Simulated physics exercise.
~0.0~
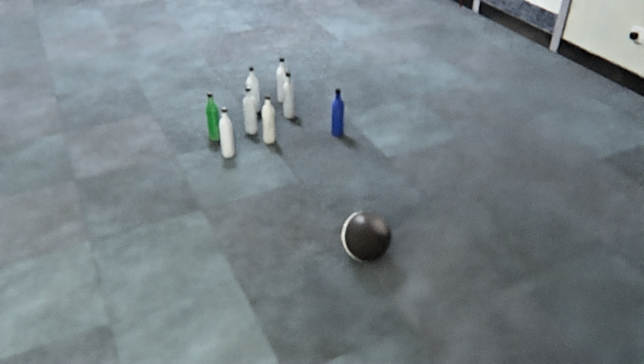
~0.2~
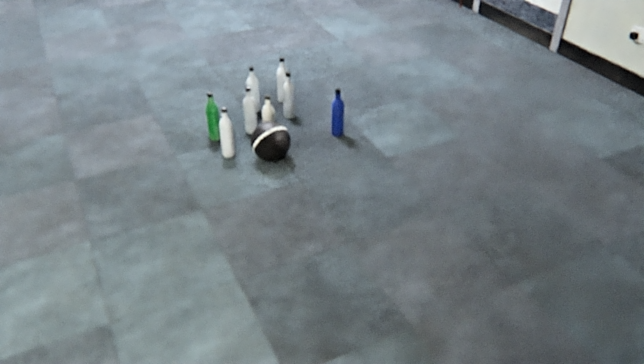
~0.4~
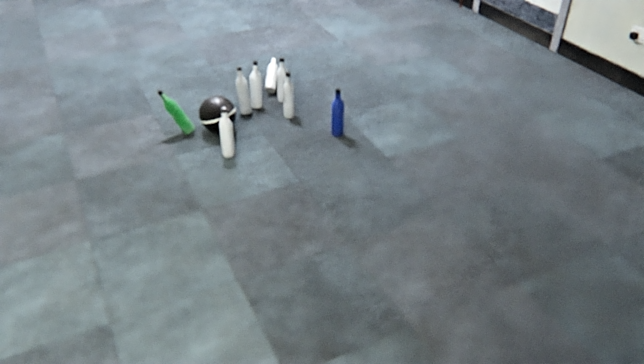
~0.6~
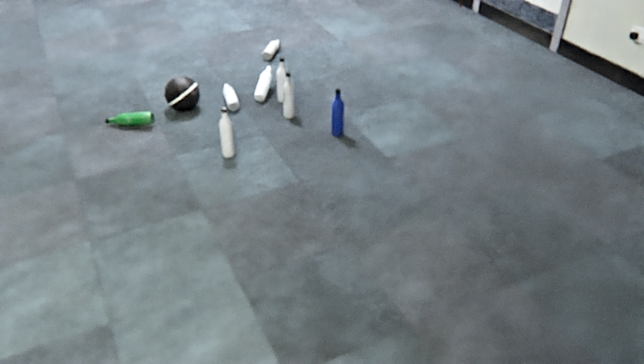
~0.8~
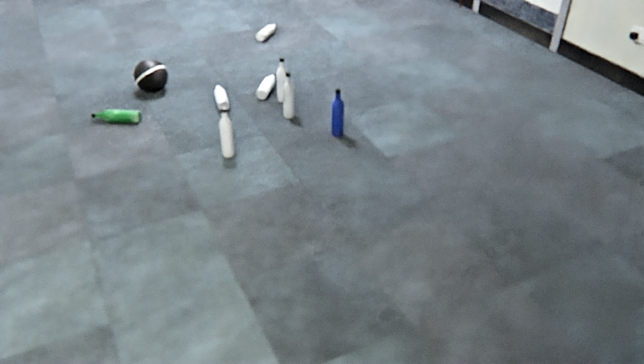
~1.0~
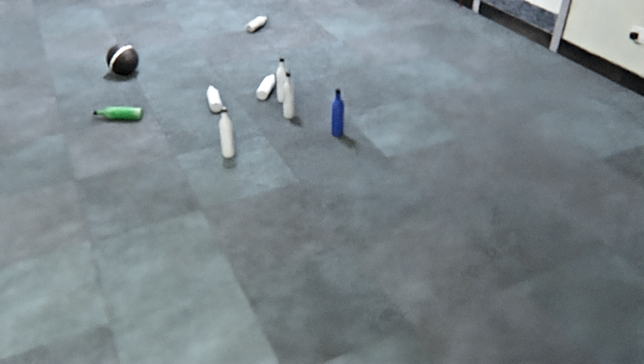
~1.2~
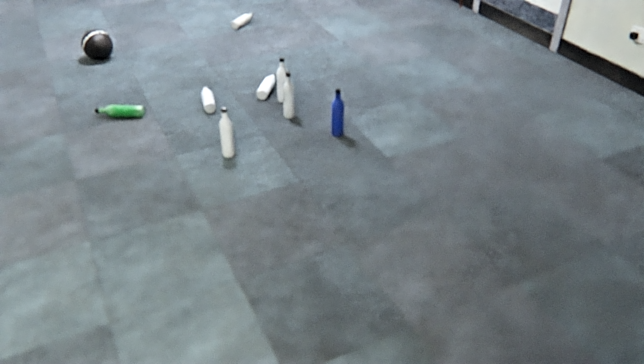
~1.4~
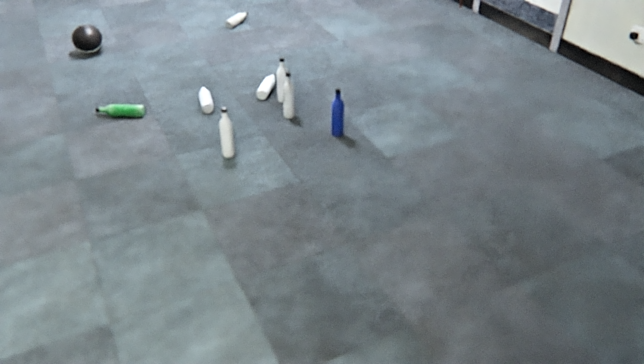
A dark ball with a pale stripe rolled up and to the left into a cluster of bottles, knocking over the green one and three white ones, then kept rolling toward the far left while the blue bottle and three white ones stayed standing.
